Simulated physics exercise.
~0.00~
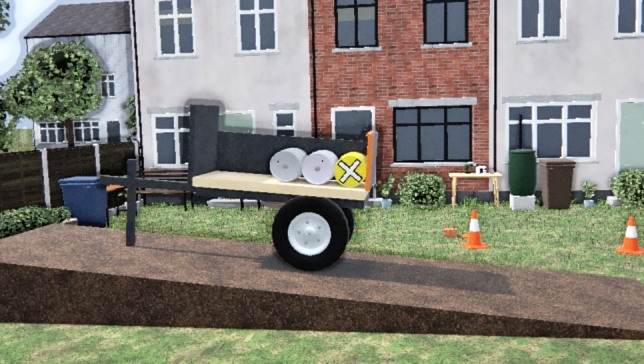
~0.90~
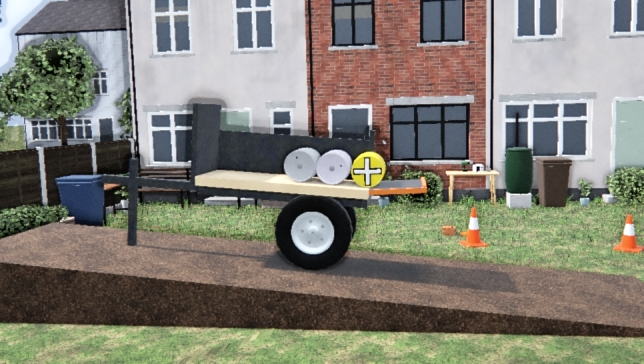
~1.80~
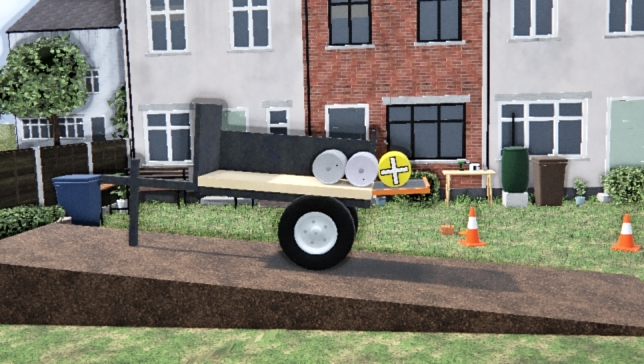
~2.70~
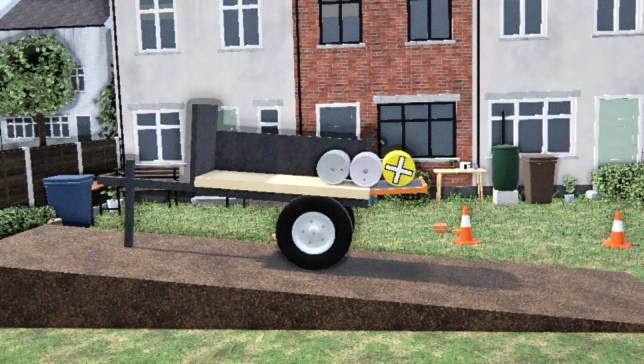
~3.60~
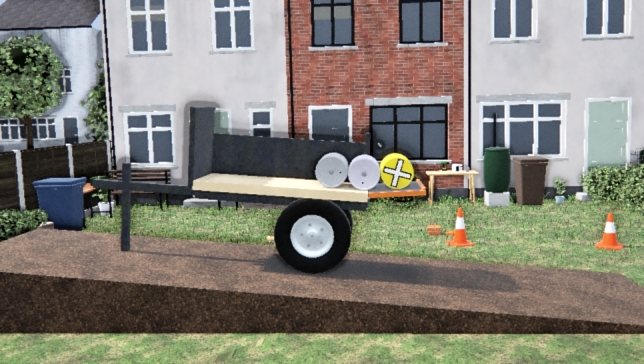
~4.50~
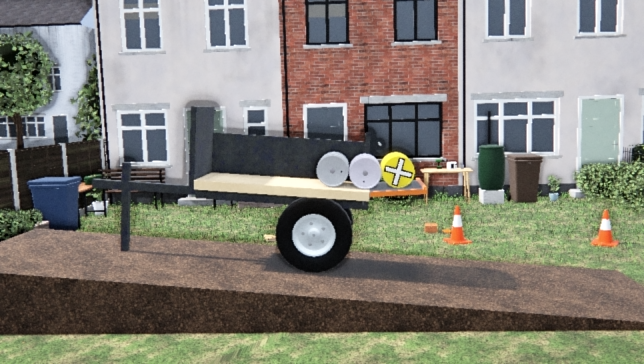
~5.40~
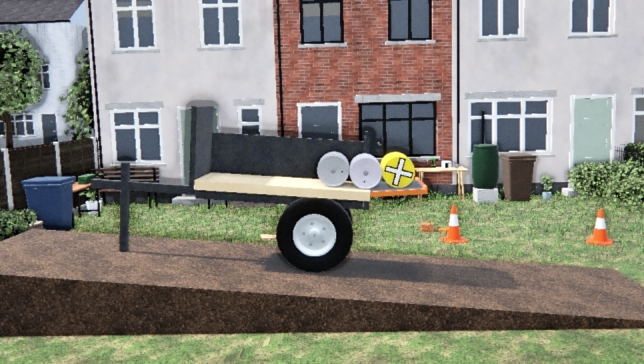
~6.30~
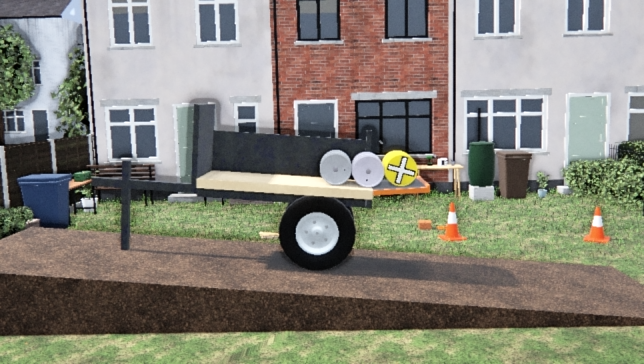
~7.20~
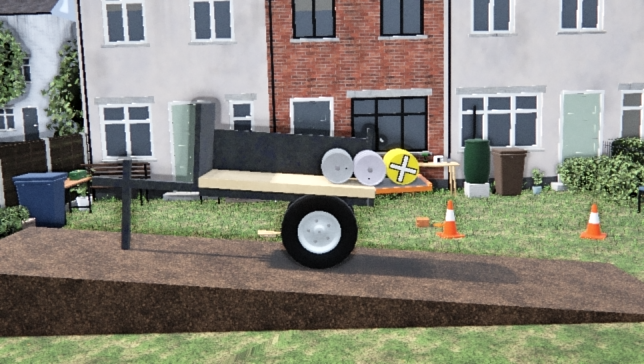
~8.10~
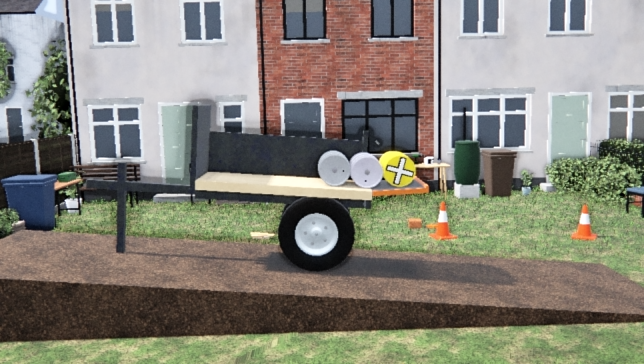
The clip opens on a side view of a two-wheeled trailer on a dirt ramp, with two pale kegs and a yellow one marked with a cross resting against its upright orange tailgate. Terraced houses, bins and traffic cones stand behind. The tailgate swings down to the right until it lies almost in line with the bed, and the kegs start rolling right. The yellow keg leads onto the lowered gate, its cross turning, while the pale pair follows. They roll slightly farther, then stop. As the view drifts gently, all three stay aboard, the yellow one resting on the gate.
